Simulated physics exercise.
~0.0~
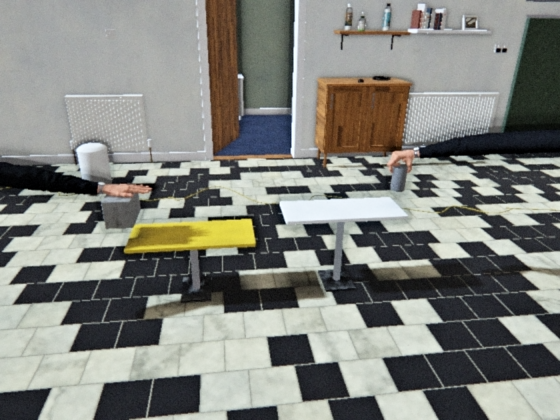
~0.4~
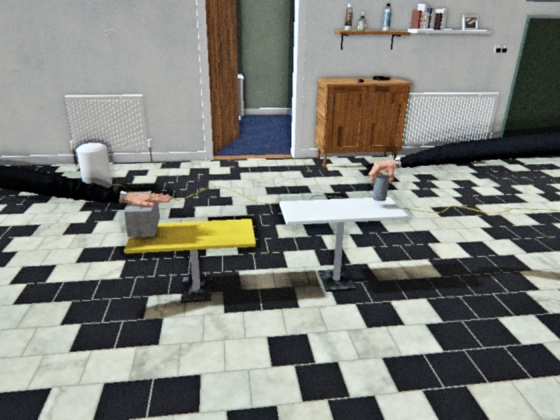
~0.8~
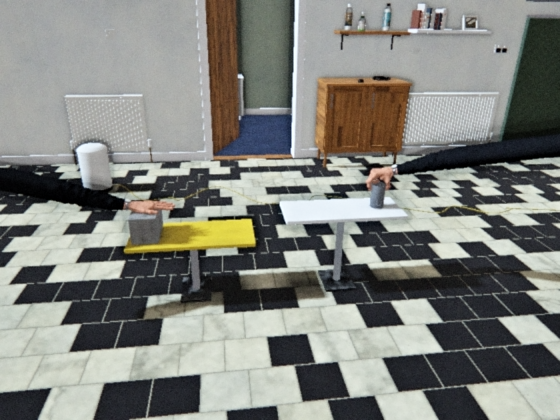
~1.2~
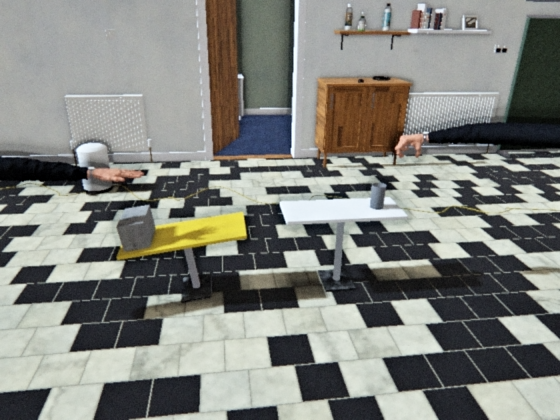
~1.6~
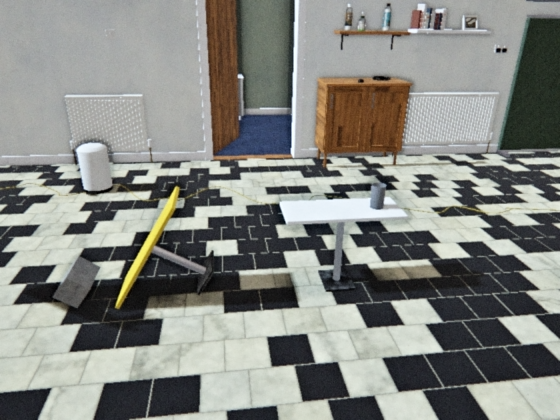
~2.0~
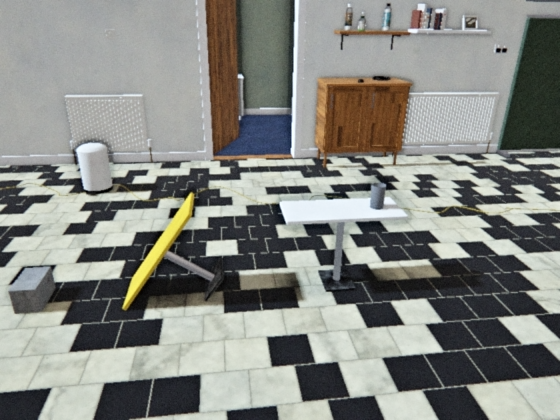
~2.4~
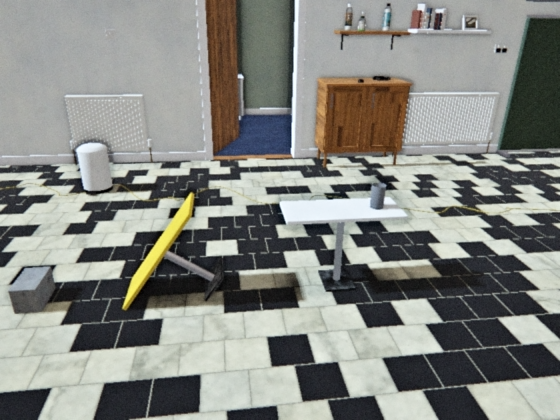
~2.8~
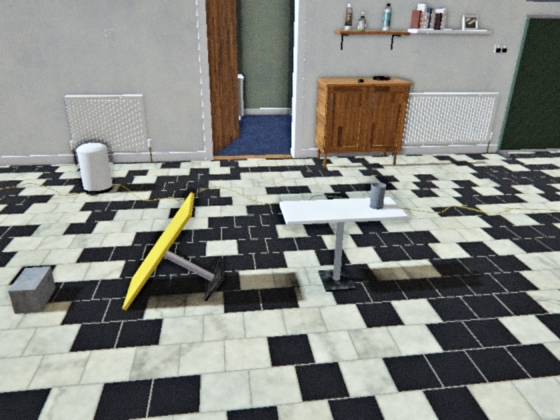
Two hands set down a block and a beaker, and only the yellow table topples.
